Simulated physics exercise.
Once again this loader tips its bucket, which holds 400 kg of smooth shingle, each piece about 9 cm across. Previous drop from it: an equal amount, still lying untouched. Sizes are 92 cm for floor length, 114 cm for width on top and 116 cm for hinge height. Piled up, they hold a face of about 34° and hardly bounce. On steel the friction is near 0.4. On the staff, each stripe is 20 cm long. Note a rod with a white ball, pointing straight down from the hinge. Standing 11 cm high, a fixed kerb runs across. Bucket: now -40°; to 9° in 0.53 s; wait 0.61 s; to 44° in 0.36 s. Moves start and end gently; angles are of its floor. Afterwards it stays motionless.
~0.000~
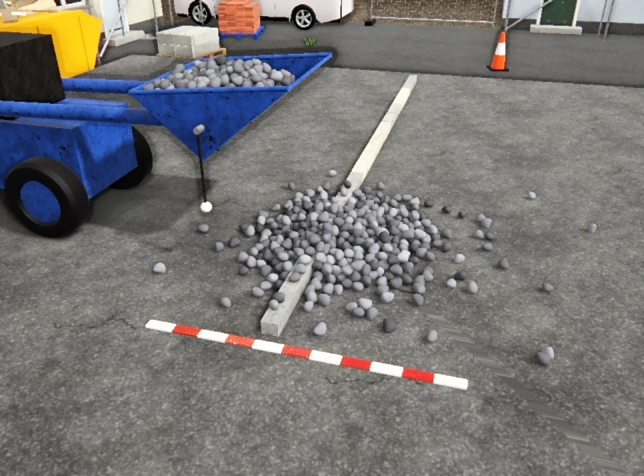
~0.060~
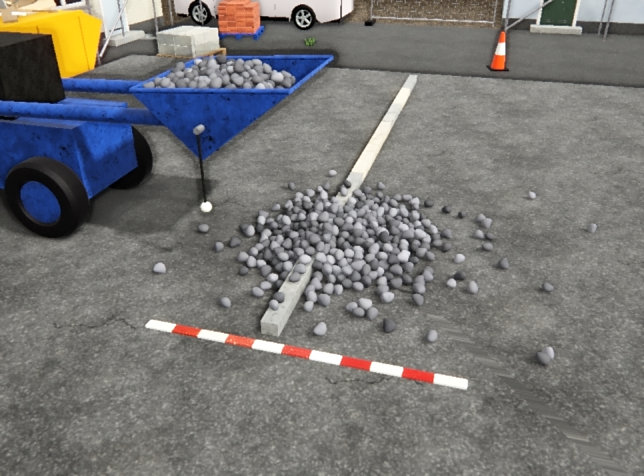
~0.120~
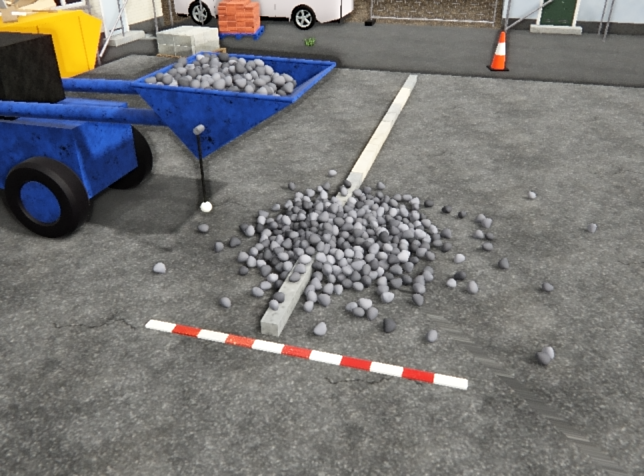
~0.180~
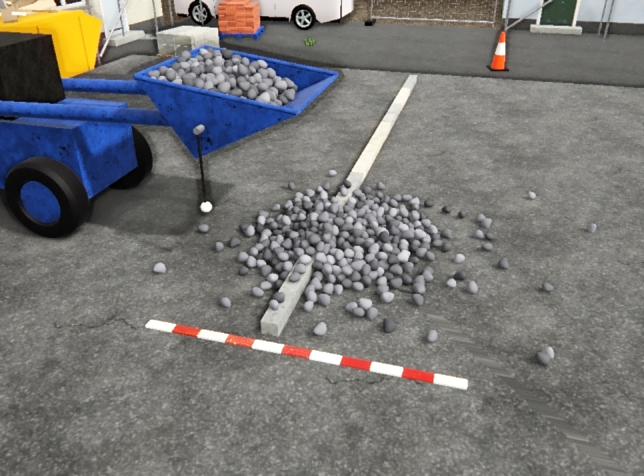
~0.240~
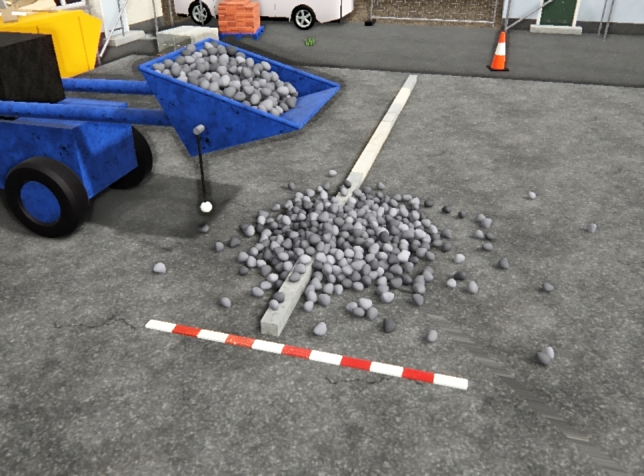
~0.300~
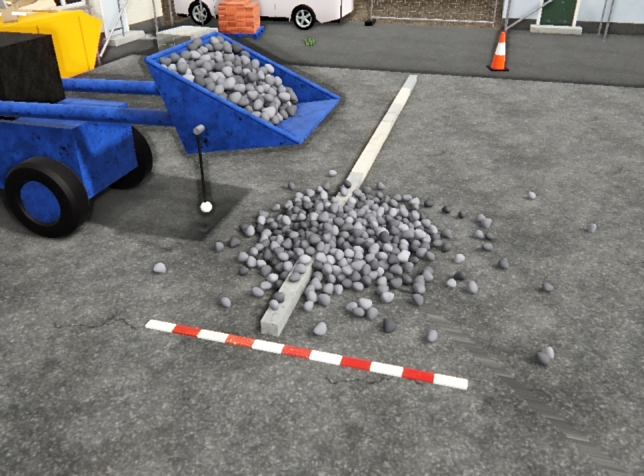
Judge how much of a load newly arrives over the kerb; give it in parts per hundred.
Close to 55 in every hundred.
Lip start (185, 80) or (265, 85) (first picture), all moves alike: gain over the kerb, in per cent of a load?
About 0 per cent for the first, 35 per cent for the second.
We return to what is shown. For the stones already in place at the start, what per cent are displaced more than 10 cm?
15 per cent.
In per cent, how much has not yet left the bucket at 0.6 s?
Close to 100 in a hundred.
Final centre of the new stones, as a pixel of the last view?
The centre sits about (333, 228).
After 0.4 s the floor is at 2°; in per cent of one load, 100 in the bucket, 35 on this side of the kerb, 64 over the kerb; the foremost stones are at (529, 263).
After 0.6 s the floor is at 9°; in per cent of one load, 100 in the bucket, 35 on this side of the kerb, 64 over the kerb; the foremost stones are at (529, 263).
After 2.0 s the floor is at 44°; in per cent of one load, 6 in the bucket, 86 on this side of the kerb, 108 over the kerb; the foremost stones are at (533, 263).
After 4.7 s the floor is at 44°; in per cent of one load, 0 in the bucket, 81 on this side of the kerb, 119 over the kerb; the foremost stones are at (536, 265). Net gain over the kerb, 55.
